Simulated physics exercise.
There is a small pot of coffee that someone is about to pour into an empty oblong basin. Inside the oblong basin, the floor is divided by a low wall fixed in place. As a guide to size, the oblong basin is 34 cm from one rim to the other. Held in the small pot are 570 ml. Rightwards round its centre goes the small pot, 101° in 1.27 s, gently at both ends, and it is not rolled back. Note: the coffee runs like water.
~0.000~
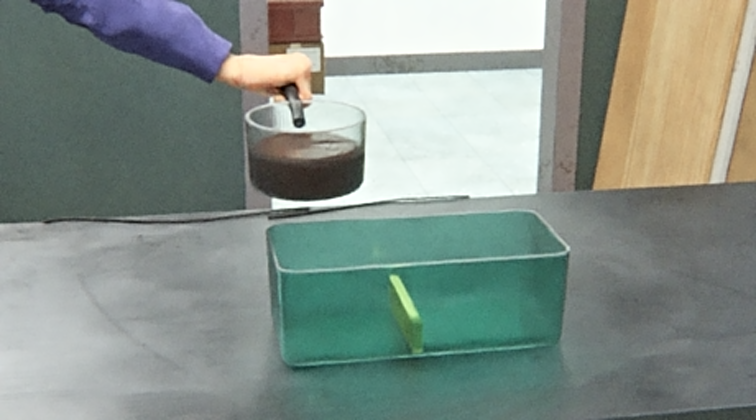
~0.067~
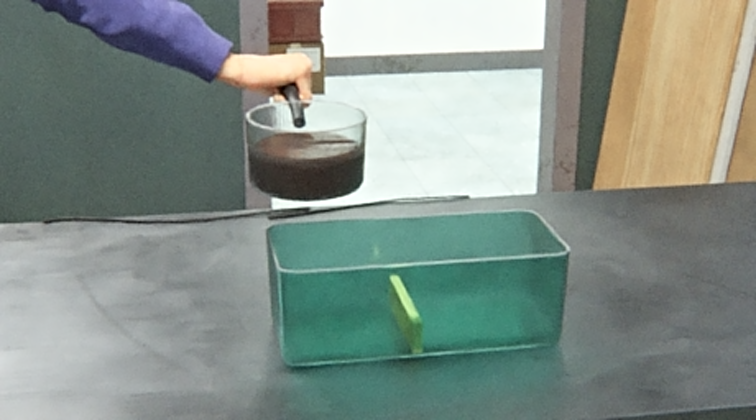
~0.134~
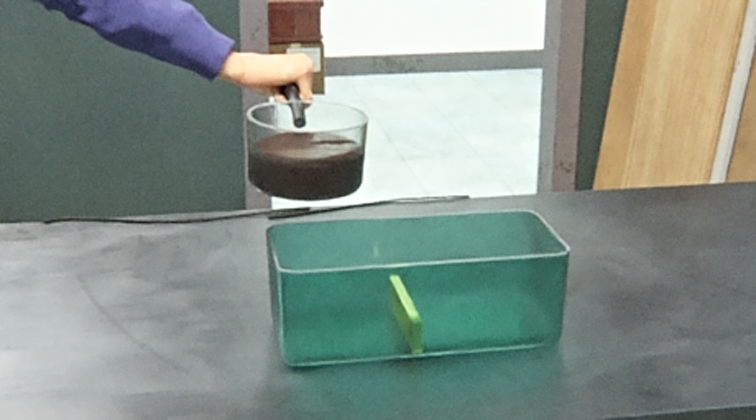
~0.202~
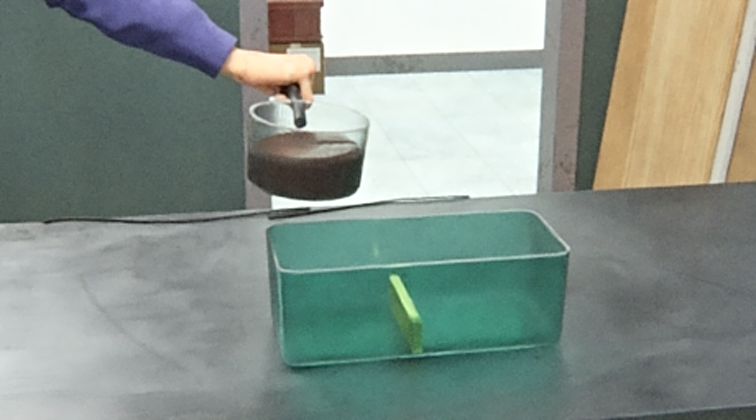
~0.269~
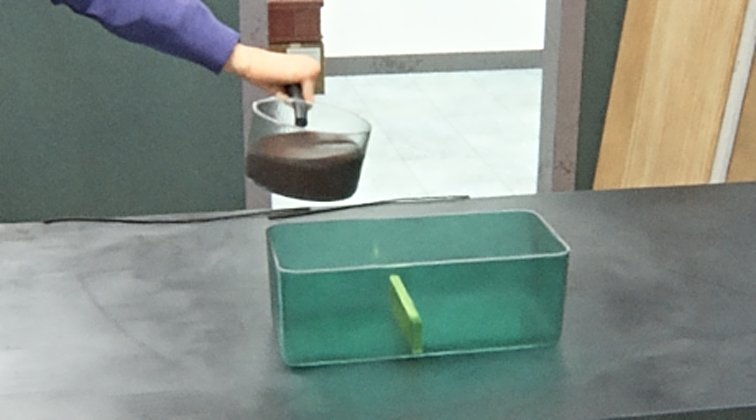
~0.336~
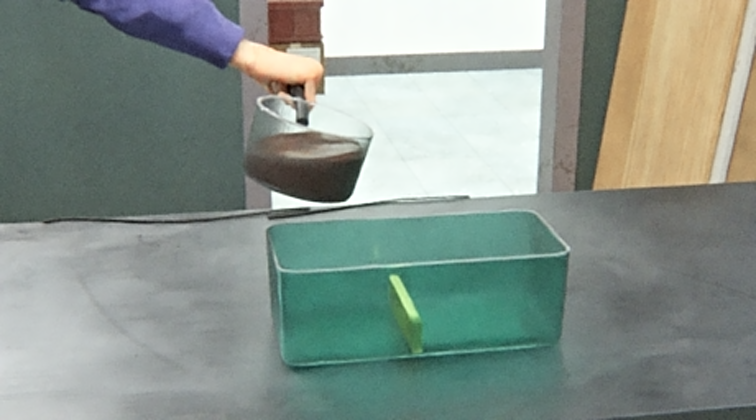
A person's arm in a purple sleeve reaches in from the upper left over a dark tabletop, seen from the front and slightly above, with a doorway and wooden boards behind. The hand grips a clear small pot of dark brown coffee above an empty green oblong basin with a lime-green wall inside. The pot stays nearly still, then tilts gently rightwards, while the camera holds steady.
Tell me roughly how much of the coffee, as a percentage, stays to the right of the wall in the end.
Around 57 per cent stays on the right.
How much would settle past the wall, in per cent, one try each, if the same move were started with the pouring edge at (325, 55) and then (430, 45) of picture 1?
Try 1: 20 %; try 2: 95 %.
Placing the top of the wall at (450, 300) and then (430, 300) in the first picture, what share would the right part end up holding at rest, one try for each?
10 then 15 %.
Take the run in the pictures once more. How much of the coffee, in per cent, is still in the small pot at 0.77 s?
74 %.
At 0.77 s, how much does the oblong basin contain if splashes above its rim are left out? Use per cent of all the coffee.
Fraction in basin: Approx. 5%.
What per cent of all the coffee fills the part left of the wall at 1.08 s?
Reading: Approx. 16 per cent.
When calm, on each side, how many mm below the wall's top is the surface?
Some 30 mm on the left and 28 mm on the right.
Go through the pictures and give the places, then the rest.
The first frame shows tilt 0°; pouring edge (365, 115); surface from (250, 148) to (361, 143); the oblong basin's rim runs from (272, 249) to (552, 232); the wall's top is at (405, 299).
The second frame shows tilt 1°; pouring edge (365, 115); surface from (251, 148) to (361, 142).
The third frame shows tilt 3°; pouring edge (366, 117); surface from (251, 147) to (361, 143).
The fourth frame shows tilt 6°; pouring edge (368, 121); surface from (250, 147) to (361, 143).
The fifth frame shows tilt 11°; pouring edge (370, 126); surface from (250, 148) to (362, 144).
The sixth frame shows tilt 16°; pouring edge (371, 132); surface from (249, 148) to (364, 144).
After 0.77 s the tilt is 67° and 74 per cent is still to pour, 2 is left of the wall and 3 right of it.
After 1.08 s the tilt is 96° and 20 per cent is still to pour, 16 is left of the wall and 52 right of it.
After 1.41 s the tilt is 101° and 2 per cent is still to pour, 40 is left of the wall and 56 right of it.
After 1.77 s the tilt is 101° and 0 per cent is still to pour, 43 is left of the wall and 57 right of it.
In the end 43 per cent lies left of the wall, 57 right of it and 0 outside.
